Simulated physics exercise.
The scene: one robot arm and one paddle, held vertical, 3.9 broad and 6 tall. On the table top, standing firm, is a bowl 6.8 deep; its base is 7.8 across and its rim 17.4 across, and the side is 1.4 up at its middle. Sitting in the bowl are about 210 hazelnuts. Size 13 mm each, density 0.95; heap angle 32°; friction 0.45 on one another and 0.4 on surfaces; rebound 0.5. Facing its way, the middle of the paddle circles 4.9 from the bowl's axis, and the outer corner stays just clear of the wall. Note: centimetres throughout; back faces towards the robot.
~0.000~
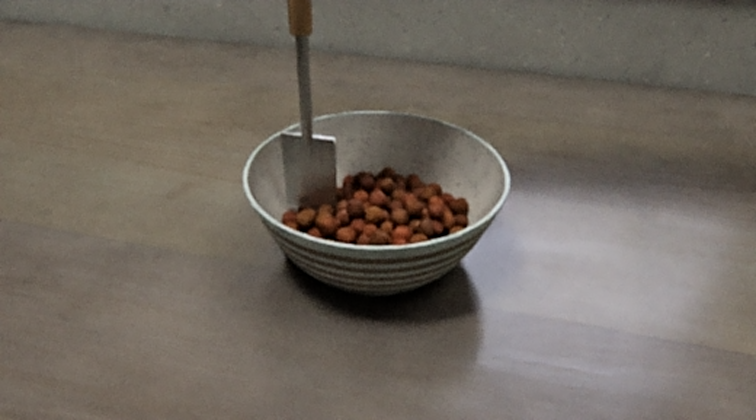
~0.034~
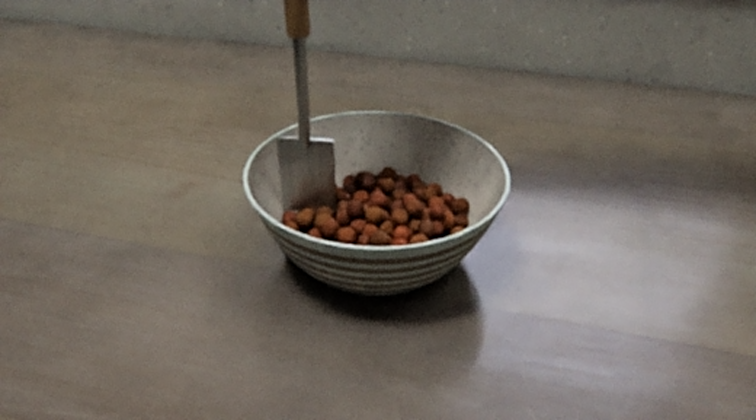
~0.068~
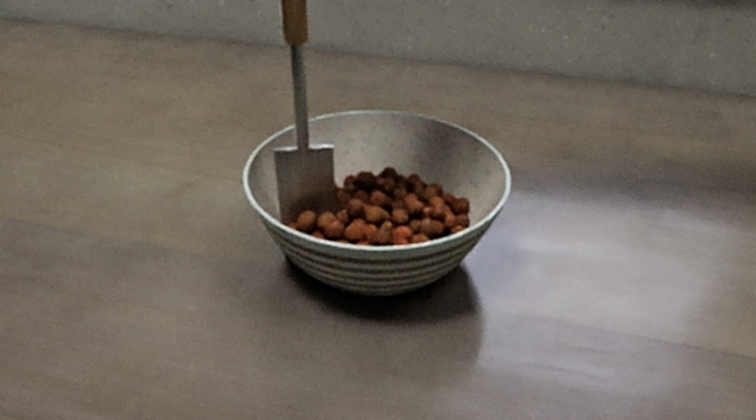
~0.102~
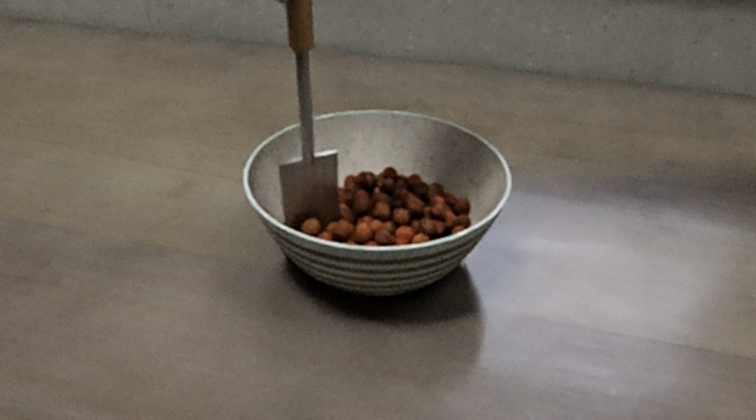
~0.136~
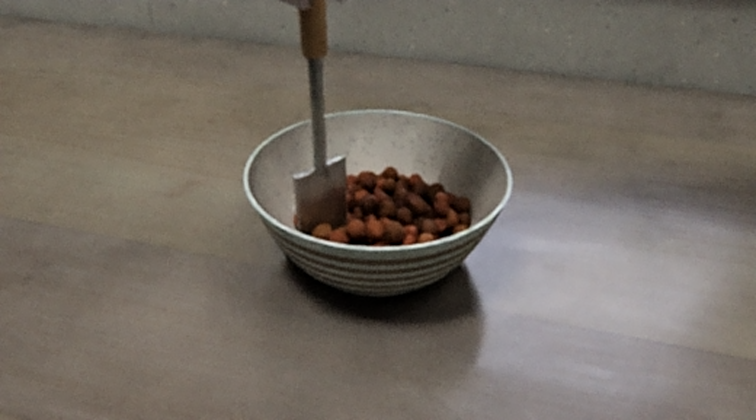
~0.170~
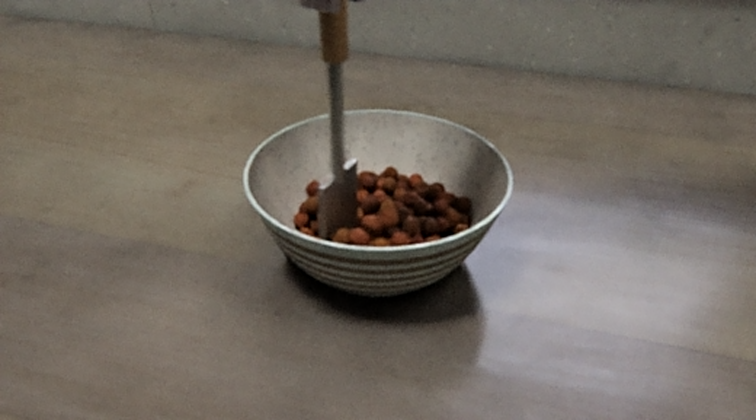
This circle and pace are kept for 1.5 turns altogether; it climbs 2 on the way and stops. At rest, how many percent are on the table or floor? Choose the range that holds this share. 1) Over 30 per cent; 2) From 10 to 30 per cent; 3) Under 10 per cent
Under 10 per cent (3).
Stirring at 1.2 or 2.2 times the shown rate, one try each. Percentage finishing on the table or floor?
Around 5 percent for the first try and 20 percent for the second.
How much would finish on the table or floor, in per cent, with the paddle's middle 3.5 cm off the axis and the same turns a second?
Around 0 in a hundred, in that case.
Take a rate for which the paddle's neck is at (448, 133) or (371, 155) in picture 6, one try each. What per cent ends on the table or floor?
Roughly 20 per cent on the first try and 5 per cent on the second.
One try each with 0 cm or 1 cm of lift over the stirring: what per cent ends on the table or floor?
10 and 10 %.
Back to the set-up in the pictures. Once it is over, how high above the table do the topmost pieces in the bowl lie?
5.5 cm, roughly.
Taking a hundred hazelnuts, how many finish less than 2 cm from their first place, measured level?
Around 45 in a hundred.
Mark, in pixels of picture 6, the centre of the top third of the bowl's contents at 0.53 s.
I'd point to somewhere close to (378, 164).
After 0.53 s, 257° round, highest piece 8 above the table; 205 in the bowl, 1 in flight or on the tool.
After 0.89 s, 79° round, highest piece 8 above the table; 202 in the bowl, 4 on the table or floor.
After 1.27 s, 180° round, highest piece 5 above the table; 200 in the bowl, 6 on the table or floor.
After 1.97 s, 180° round, highest piece 5 above the table; 200 in the bowl, 6 on the table or floor.
In the end, 200 in the bowl, 6 on the table or floor. That is 3 % on the table or floor.
